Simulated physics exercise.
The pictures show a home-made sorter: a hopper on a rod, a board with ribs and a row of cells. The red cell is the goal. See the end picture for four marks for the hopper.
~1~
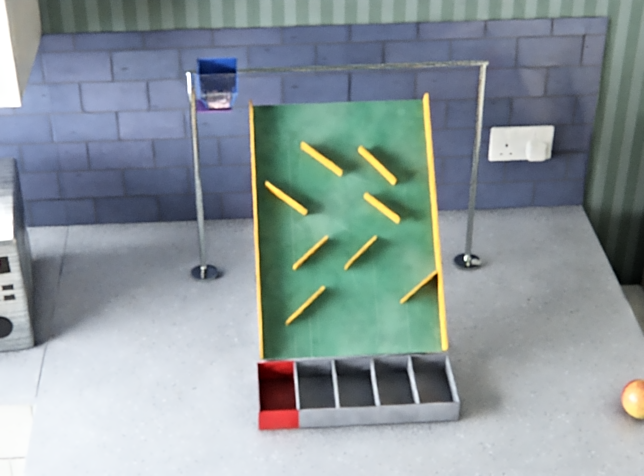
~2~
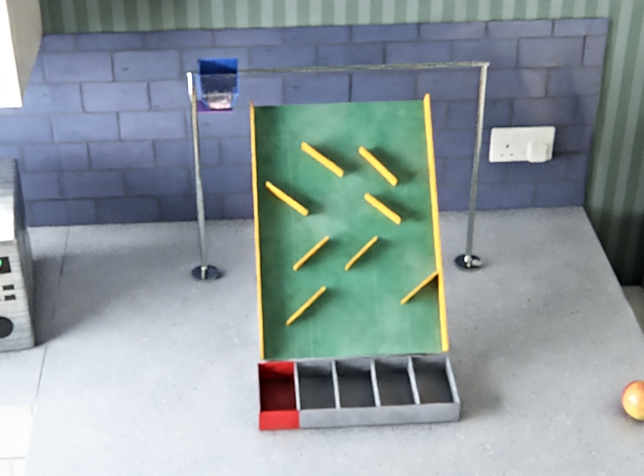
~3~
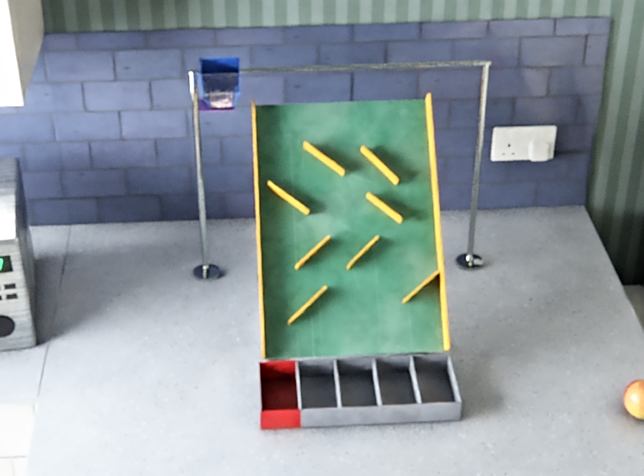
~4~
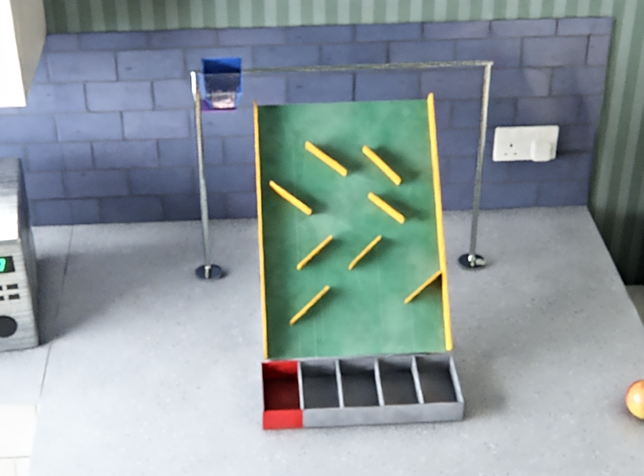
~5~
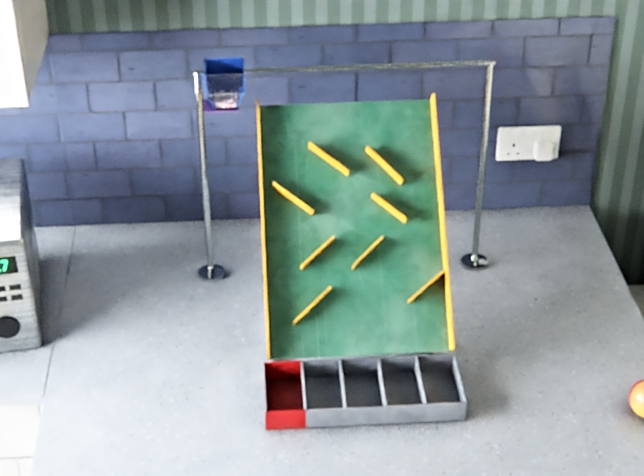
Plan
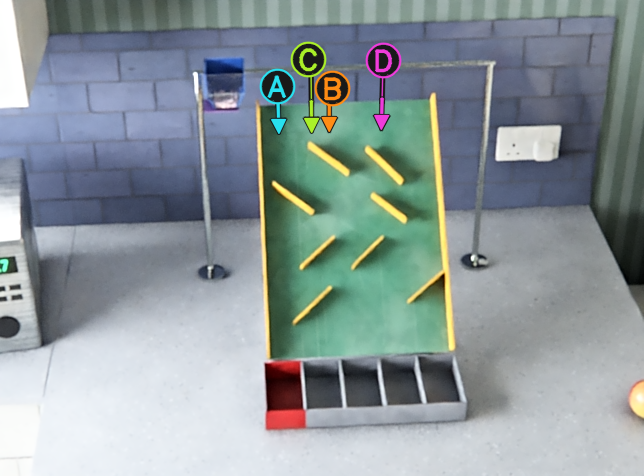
On a grey worktop before a blue brick-patterned wall, a small blue hopper hangs at the left of a metal rod, above a green board with slanted yellow ribs and a row of cells, the leftmost red. Nothing on the board moves; the whole view only shifts very slightly rightward.
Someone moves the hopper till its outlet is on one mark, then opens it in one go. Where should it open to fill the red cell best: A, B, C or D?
Take A.
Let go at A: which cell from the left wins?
The first.
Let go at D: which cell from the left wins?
The third.
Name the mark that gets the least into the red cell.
D.
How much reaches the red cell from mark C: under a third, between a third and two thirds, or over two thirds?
Under a third.
On the marked copy, mark A meets the board at (278, 128); mark B meets the board at (329, 126); mark C meets the board at (311, 127); mark D meets the board at (381, 124).
If A is chosen, close to half in the red cell, close to a third in other cells, a small share outside the box.
If B is chosen, close to a quarter in the red cell, close to two thirds in other cells, a small share outside the box.
If C is chosen, close to a quarter in the red cell, close to two thirds in other cells, a small share outside the box.
If D is chosen, a small share in the red cell, the bulk in other cells, a small share outside the box.
